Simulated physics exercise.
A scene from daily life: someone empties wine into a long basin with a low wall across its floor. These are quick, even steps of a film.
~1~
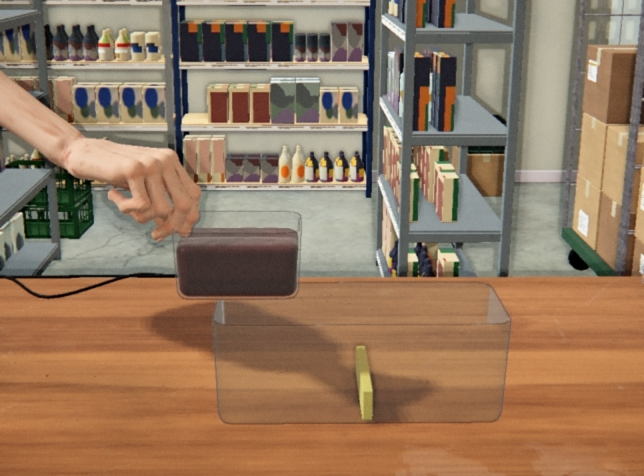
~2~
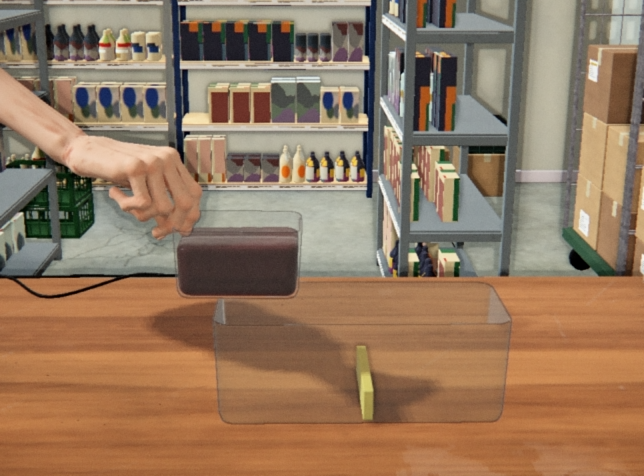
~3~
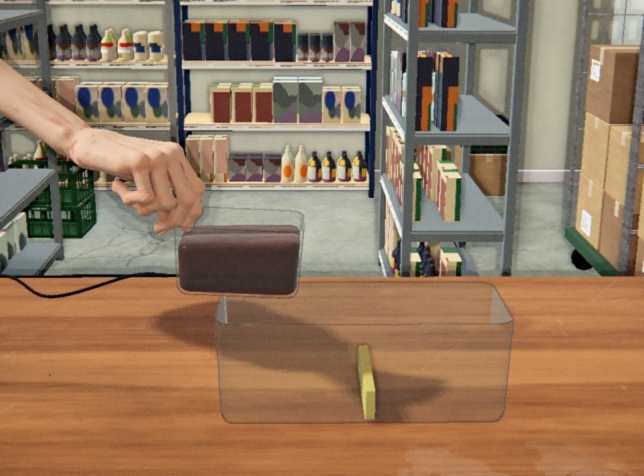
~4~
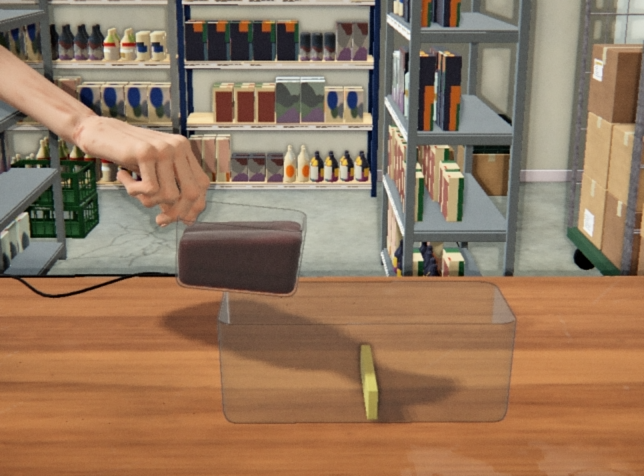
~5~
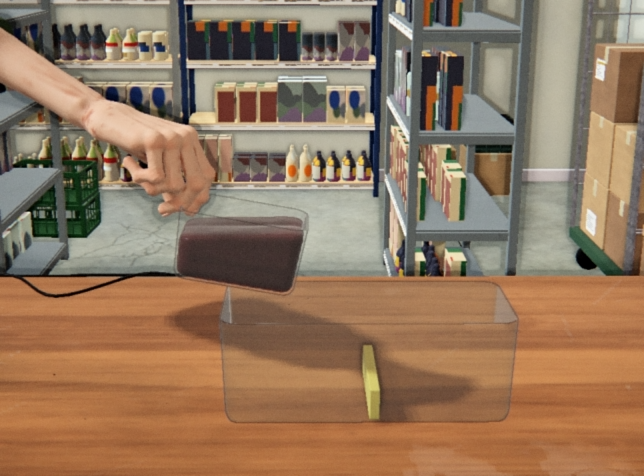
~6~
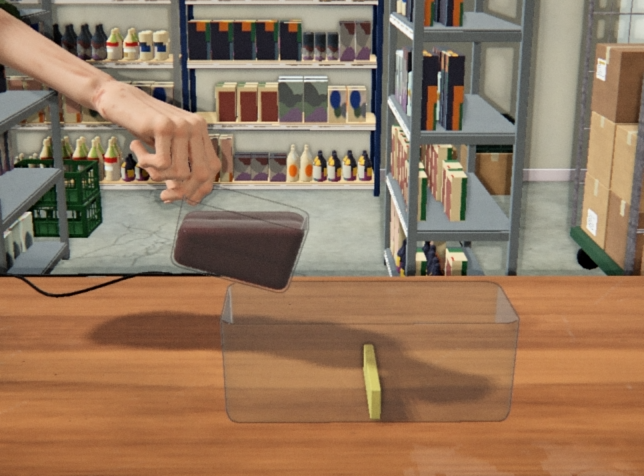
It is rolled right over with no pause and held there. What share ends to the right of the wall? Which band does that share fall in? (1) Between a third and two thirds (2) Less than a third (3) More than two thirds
More than two thirds.
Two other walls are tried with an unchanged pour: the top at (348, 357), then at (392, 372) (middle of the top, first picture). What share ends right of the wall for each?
First try close to 90 percent, second try close to 50 percent.
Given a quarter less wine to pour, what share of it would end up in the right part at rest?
It comes to 80 per cent or so.
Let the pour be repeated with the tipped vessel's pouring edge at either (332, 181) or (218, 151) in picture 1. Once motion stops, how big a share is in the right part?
Close to 85 in a hundred, then close to 20 in a hundred.
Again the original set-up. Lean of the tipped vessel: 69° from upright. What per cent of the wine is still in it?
I'd reckon near 60 percent is still held at that tilt.
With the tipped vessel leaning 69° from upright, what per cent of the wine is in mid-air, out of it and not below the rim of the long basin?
Some 30 per cent, I'd say.
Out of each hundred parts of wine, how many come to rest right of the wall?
75 %.
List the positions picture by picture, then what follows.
It leans 0°; its right rim is at (300, 224); the wine meets the walls at (179, 237) and (298, 237); the long basin's rim runs from (217, 304) to (501, 303); the wall's top is at (364, 369), in the first frame.
It leans 1°; its right rim is at (301, 223); the wine meets the walls at (180, 237) and (299, 236), in the second frame.
It leans 3°; its right rim is at (303, 223); the wine meets the walls at (181, 235) and (300, 233), in the third frame.
It leans 6°; its right rim is at (305, 223); the wine meets the walls at (183, 232) and (303, 230), in the fourth frame.
It leans 10°; its right rim is at (307, 223); the wine meets the walls at (183, 227) and (304, 226), in the fifth frame.
It leans 16°; its right rim is at (307, 223); the wine meets the walls at (183, 219) and (305, 220), in the sixth frame.
A moment on, the tilt is 69° and 62 per cent is still to pour, 6 is left of the wall and 0 right of it.
Next, the tilt is 93° and 13 per cent is still to pour, 5 is left of the wall and 64 right of it.
Then the tilt is 94° and 3 per cent is still to pour, 18 is left of the wall and 75 right of it.
Later the tilt is 94° and 1 per cent is still to pour, 21 is left of the wall and 76 right of it.
Finally, 23 per cent lies left of the wall, 76 right of it and 1 outside.
